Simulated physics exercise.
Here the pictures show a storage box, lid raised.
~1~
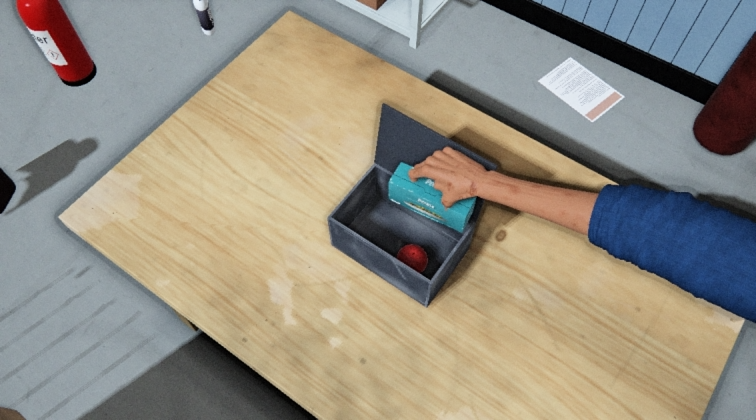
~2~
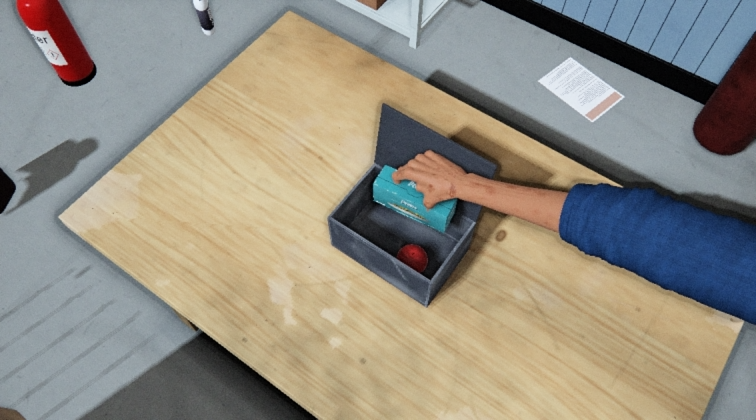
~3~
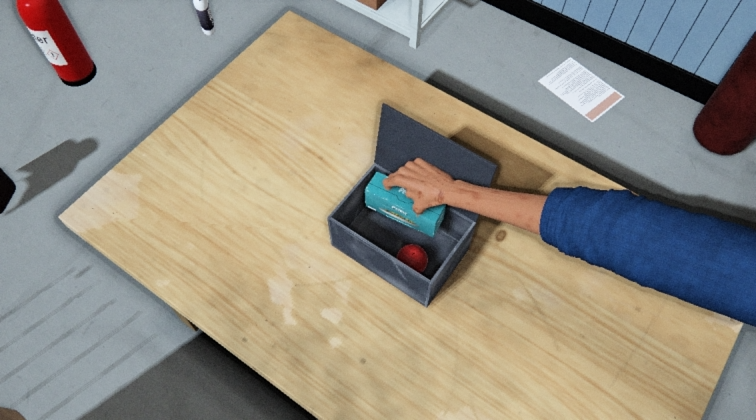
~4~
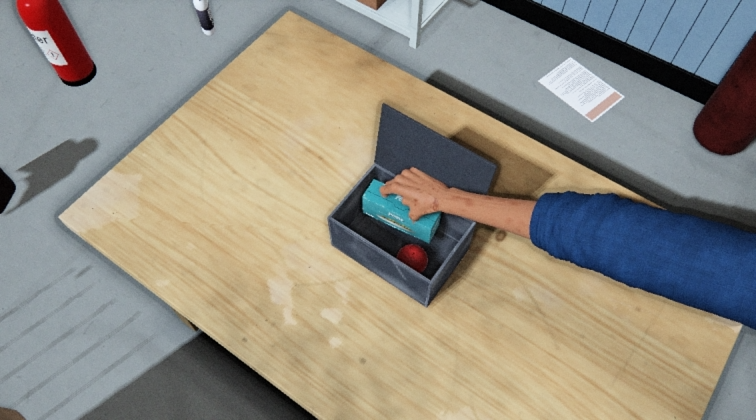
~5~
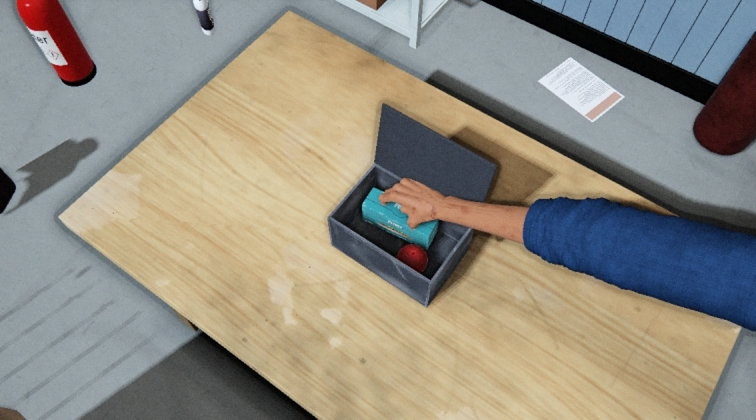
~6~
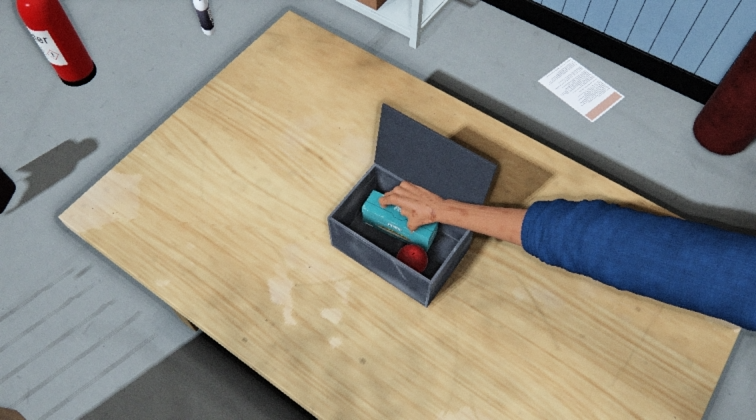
On a wooden table, a hand in a blue sleeve lowered a turquoise carton into an open gray box beside a small red object, and kept hold of it once it was inside.
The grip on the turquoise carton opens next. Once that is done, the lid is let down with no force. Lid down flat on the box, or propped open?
You can see the lid settles down properly.
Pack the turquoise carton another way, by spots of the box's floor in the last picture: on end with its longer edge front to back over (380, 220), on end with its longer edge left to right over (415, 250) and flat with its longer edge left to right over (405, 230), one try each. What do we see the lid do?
The lid is kept from lowering the first try, lowers completely the second try and lowers completely the third try.
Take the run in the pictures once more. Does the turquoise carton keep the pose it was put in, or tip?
Simply put, the turquoise carton remains unturned.
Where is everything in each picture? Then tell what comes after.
The first frame shows on its way; turquoise carton (432, 197).
The second frame shows on its way; turquoise carton (415, 199).
The third frame shows on its way; turquoise carton (405, 205).
The fourth frame shows on its way; turquoise carton (401, 211).
The fifth frame shows on its way; turquoise carton (400, 219).
The sixth frame shows put in, still held; turquoise carton (400, 221).
Then, 1.40 s past the last view, lid 69° above the rim.
Then, 1.90 s past the last view, lid 33° above the rim.
Finally, lid shut; both still in place. Final places as the last picture's camera would see them, turquoise carton near (400, 221).
